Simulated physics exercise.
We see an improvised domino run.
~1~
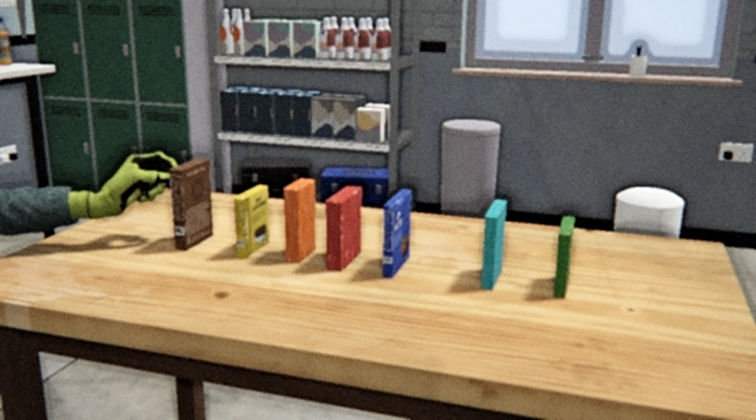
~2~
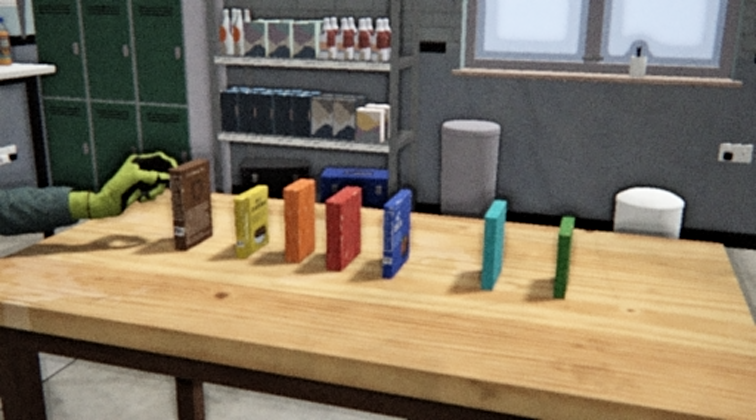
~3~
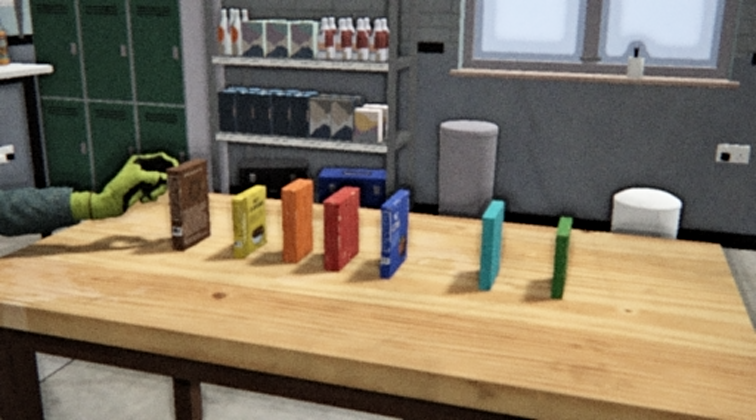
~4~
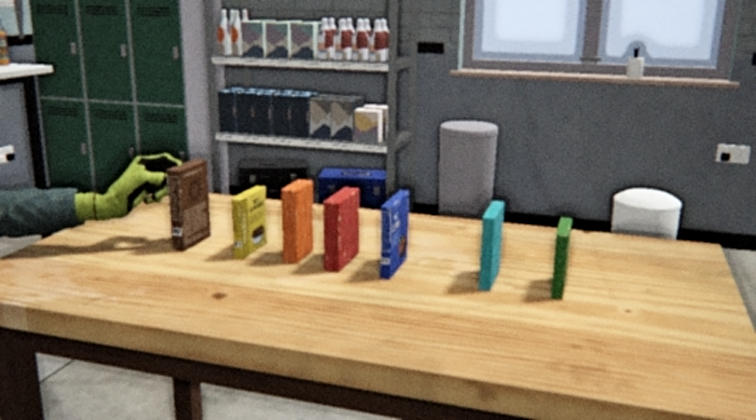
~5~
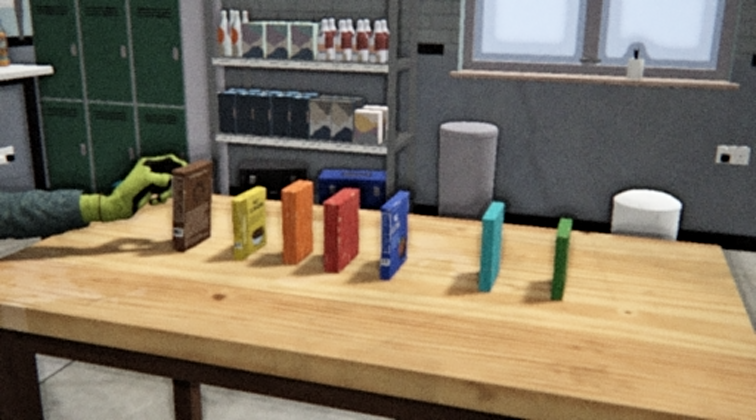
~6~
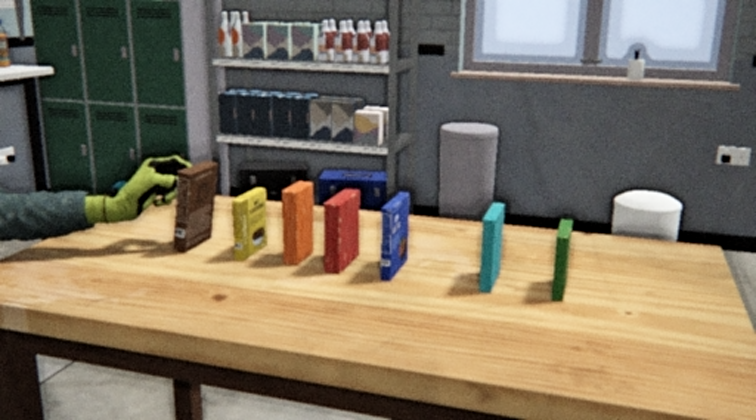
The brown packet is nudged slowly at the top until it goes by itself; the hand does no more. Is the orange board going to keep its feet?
The orange board topples.
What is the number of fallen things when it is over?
In all, 5.
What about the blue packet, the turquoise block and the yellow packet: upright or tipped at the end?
The blue packet falls over; the turquoise block stays upright; the yellow packet falls over.
Then, 0.60 s later than the last frame, brown packet 74° over; orange board tilted by 15° near (309, 223); yellow packet tilted by 57°.
Then, 1.00 s later than the last frame, brown packet 80° over; orange board tilted by 72° near (343, 244); blue packet on its side; red block on its side.
When it is over, lying over on the table, orange board, red block, yellow packet and blue packet; turquoise block as before. End places, in pixels of the last picture, orange board near (340, 244).
